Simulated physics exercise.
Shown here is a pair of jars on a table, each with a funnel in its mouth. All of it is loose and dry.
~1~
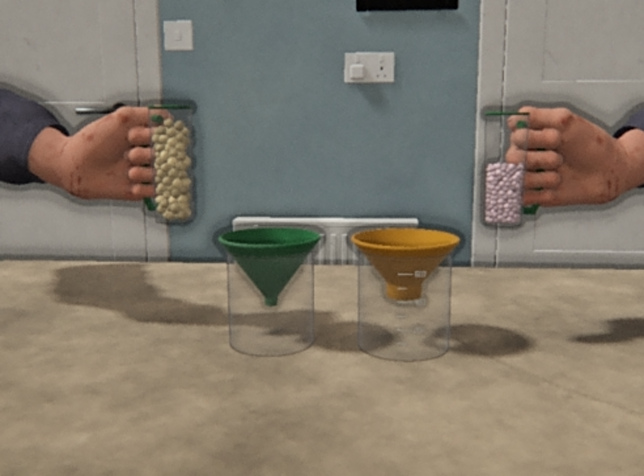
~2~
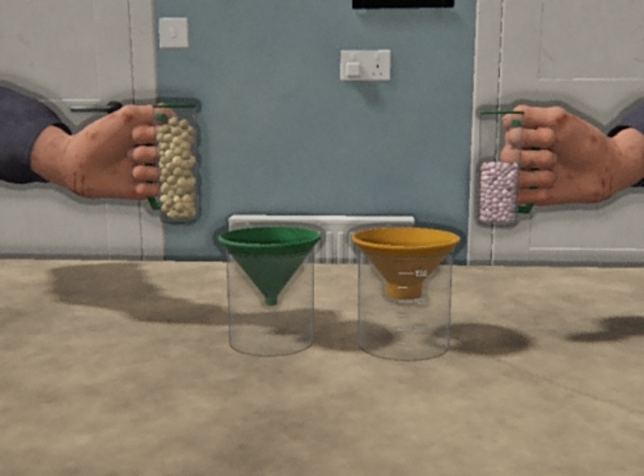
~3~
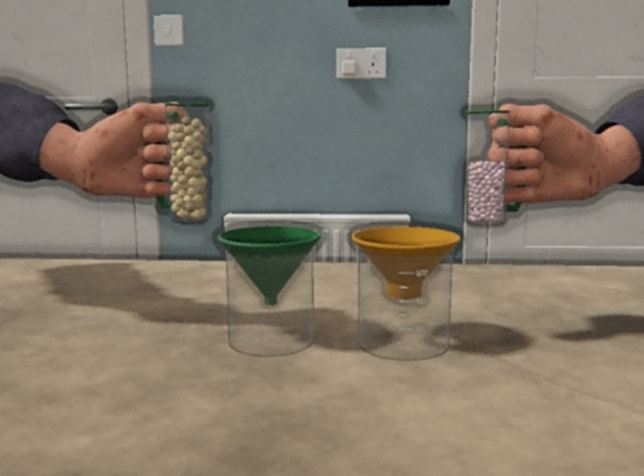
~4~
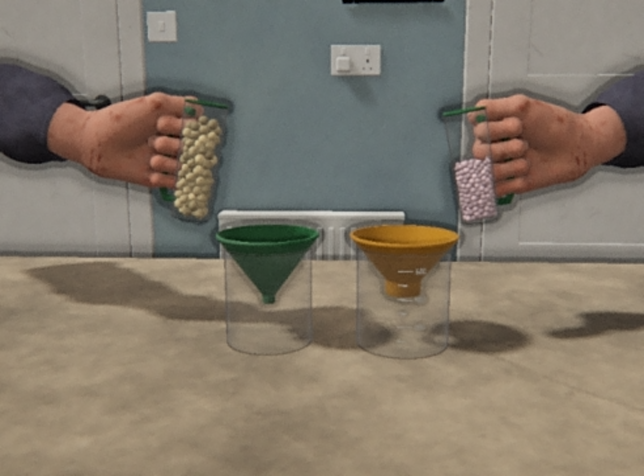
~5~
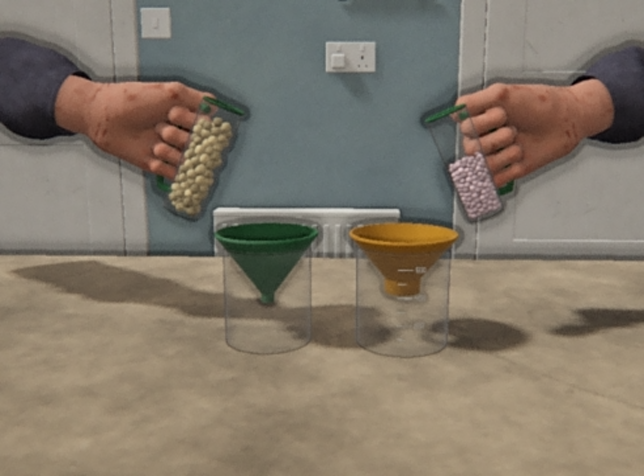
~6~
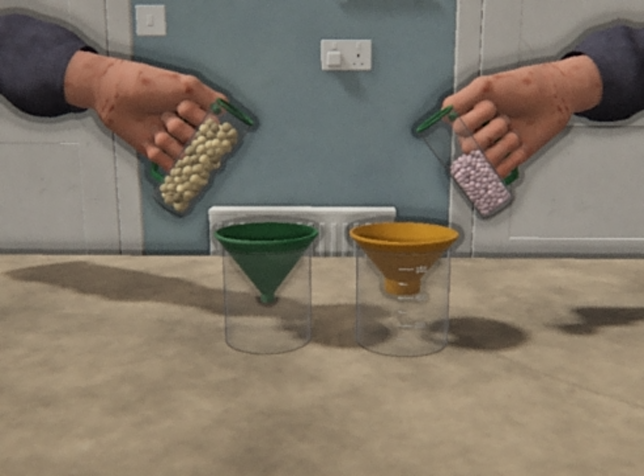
On a tabletop, two hands holding clear cups, one of pale yellow nuts and one of small pinkish beads, moved inward above two jars with green and orange funnels, then gradually tilted the cups.
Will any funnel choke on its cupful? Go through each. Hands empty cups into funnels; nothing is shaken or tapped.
In the end left funnel: It is going to seize up; right funnel: It is going to stay open.
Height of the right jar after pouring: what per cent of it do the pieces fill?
My guess would be near 10 per cent.
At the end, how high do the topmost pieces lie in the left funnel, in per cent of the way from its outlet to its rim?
90 %, roughly.
Then, 0.39 s past the last view, left, all still in the cup; right, all still in the cup.
Then, 0.73 s past the last view, left, nearly all still in the cup, a small part in or over the funnel; right, nearly all still in the cup, a stray few in or over the funnel.
Then, 1.02 s past the last view, left, about a third still in the cup, about two thirds in or over the funnel; right, about a quarter still in the cup, about half in or over the funnel, about a third down in the jar.
Finally, left, all stuck in the funnel, none down in the jar; right, all down in the jar.
